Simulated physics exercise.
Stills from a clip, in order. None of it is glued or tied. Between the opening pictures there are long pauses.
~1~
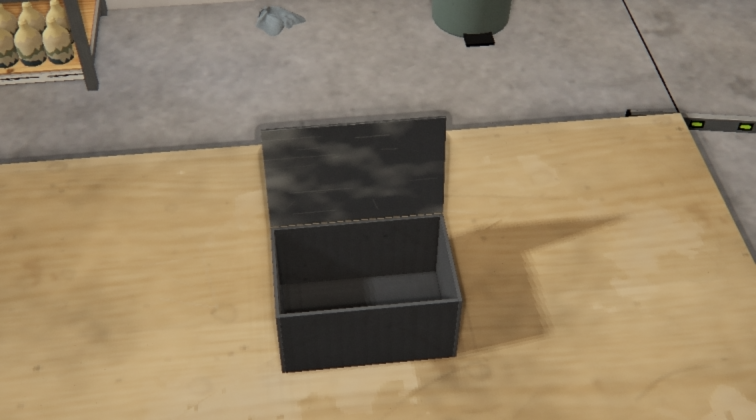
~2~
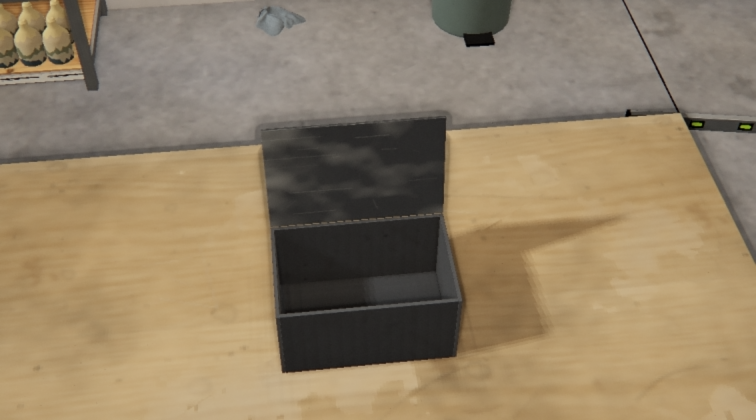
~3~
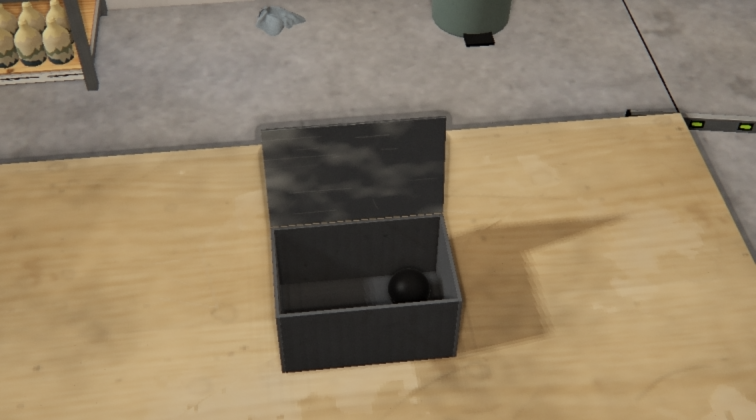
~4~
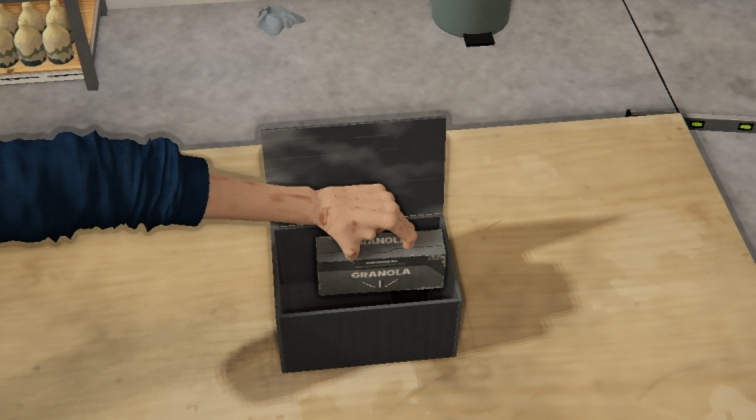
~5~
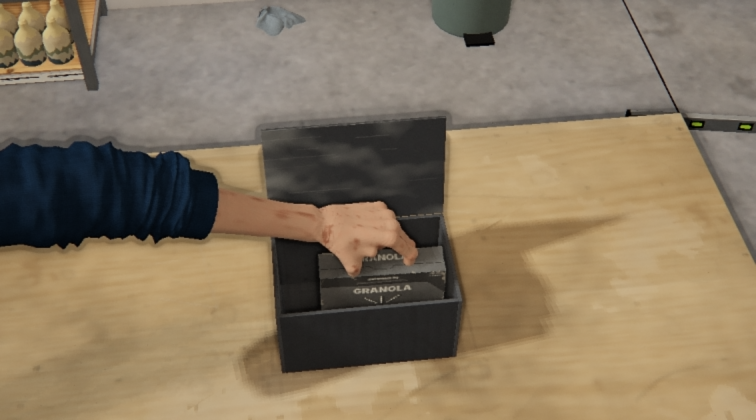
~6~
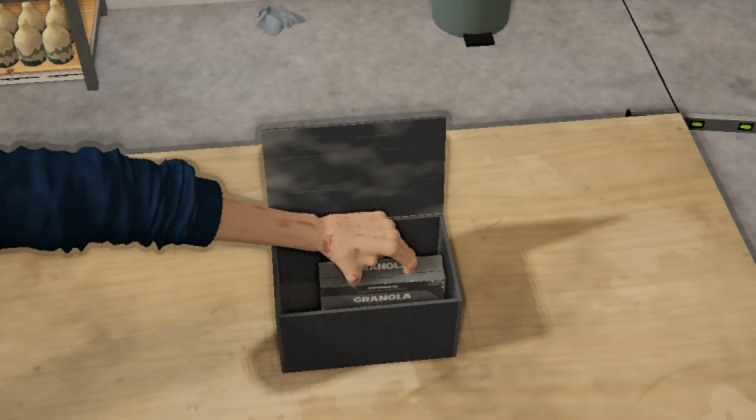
At the start, an open, empty dark box with its lid raised sits on a wooden table. A black ball then appears inside, toward the right. Next, a hand reaches in from the left holding a grey granola carton and lowers it down into the box.
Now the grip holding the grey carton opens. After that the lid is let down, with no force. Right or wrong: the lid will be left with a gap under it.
Wrong, it closes.
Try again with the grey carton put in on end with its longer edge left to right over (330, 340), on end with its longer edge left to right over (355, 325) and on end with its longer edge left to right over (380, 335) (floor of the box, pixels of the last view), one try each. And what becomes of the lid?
The lid stays up the first time, stays up the second time and stays up the third time.
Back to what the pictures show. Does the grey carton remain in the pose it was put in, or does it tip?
Once everything settles, the grey carton keeps its original angle.
Then, 0.40 s after the last picture, grey carton slid a little near (386, 314); black ball rolled a little.
Then, 1.40 s after the last picture, lid 72° above the rim; grey carton slid a little near (386, 314); black ball rolled a little.
Then, 1.80 s after the last picture, lid 39° above the rim; grey carton slid a little near (386, 314); black ball rolled a little.
Then, 2.10 s after the last picture, lid 7° above the rim; grey carton slid a little near (386, 314); black ball rolled a little.
At rest, lid shut; moved from the start, grey carton; black ball in place. Seen from the same camera at the end, grey carton near (386, 314).
